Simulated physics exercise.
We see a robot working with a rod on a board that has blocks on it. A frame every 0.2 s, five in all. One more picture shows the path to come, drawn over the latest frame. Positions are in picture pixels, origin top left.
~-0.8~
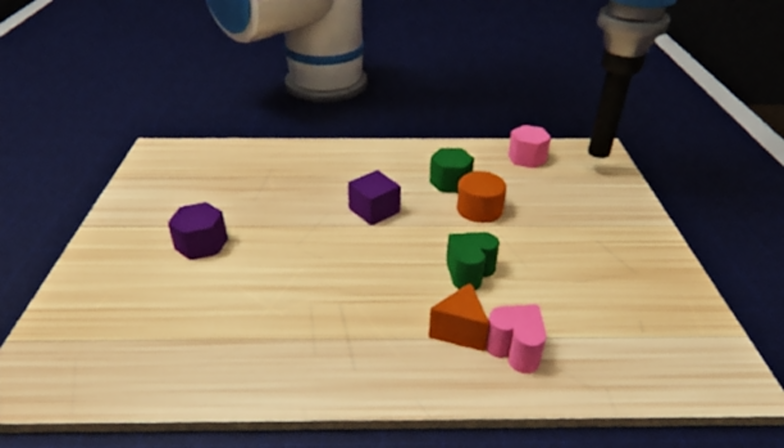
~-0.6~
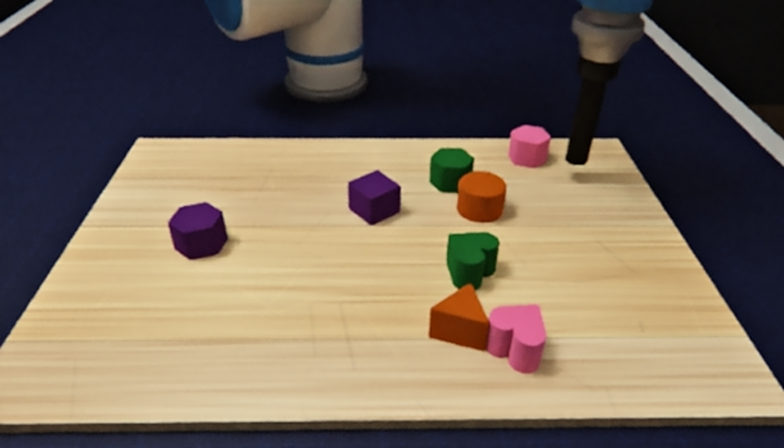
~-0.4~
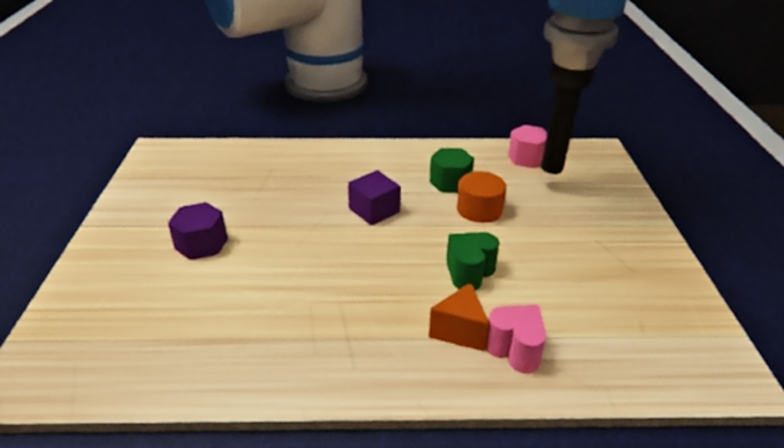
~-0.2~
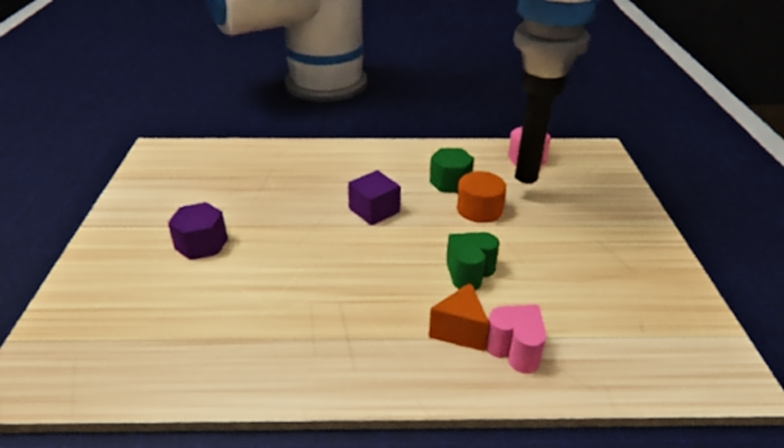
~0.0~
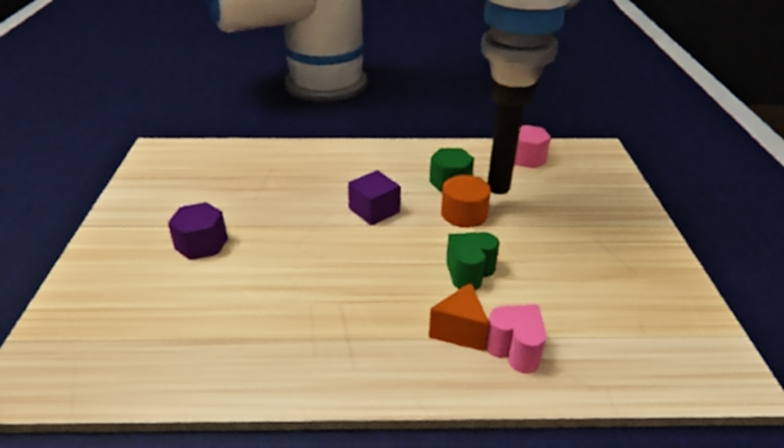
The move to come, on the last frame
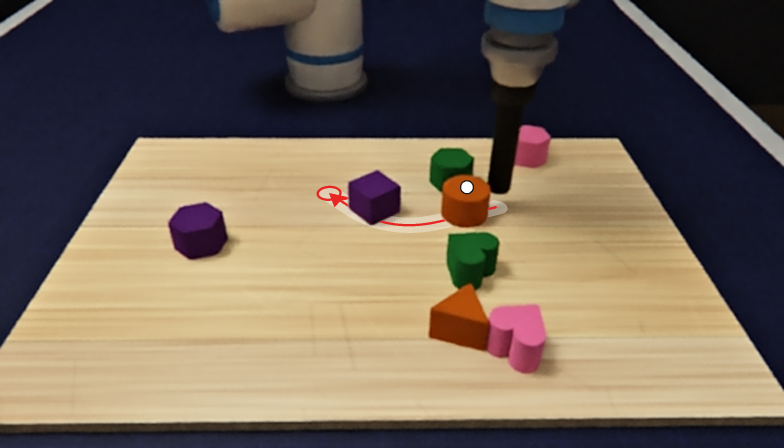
The video shows a robot arm moving a black rod leftward and slightly nearer across a wooden board of purple, green, orange and pink blocks, then nudging the orange round block a short way left while the others stay still.
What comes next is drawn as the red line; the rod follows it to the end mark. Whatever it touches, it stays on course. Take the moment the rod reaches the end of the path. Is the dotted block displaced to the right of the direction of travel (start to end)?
I'd say no.
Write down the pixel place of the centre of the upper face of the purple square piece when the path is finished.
It comes to (319, 152).
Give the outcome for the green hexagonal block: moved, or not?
That block is not shifted.
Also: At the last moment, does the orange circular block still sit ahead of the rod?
No, it doesn't check out.
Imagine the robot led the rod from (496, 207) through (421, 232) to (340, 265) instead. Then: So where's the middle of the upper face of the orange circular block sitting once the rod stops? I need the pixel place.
So, by the moment the path ends, you'll find the top centre of the orange circular block at (348, 206).
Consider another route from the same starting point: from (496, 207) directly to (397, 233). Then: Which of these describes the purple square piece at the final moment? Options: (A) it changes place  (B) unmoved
A
The line goes from (496, 207) over (438, 222) and (374, 219) to (329, 193); the dot is on the orange circular block.
What follows on the original path. One third of the way, rod at (439, 203); purple square piece at (370, 182); orange circular block at (404, 199).
Two thirds of the way, rod at (373, 200); purple square piece at (355, 177), turned 20° clockwise; orange circular block at (344, 207).
At the end, rod at (328, 175); purple square piece at (319, 152), turned 35° clockwise; green hexagonal block unmoved; orange circular block at (341, 206).
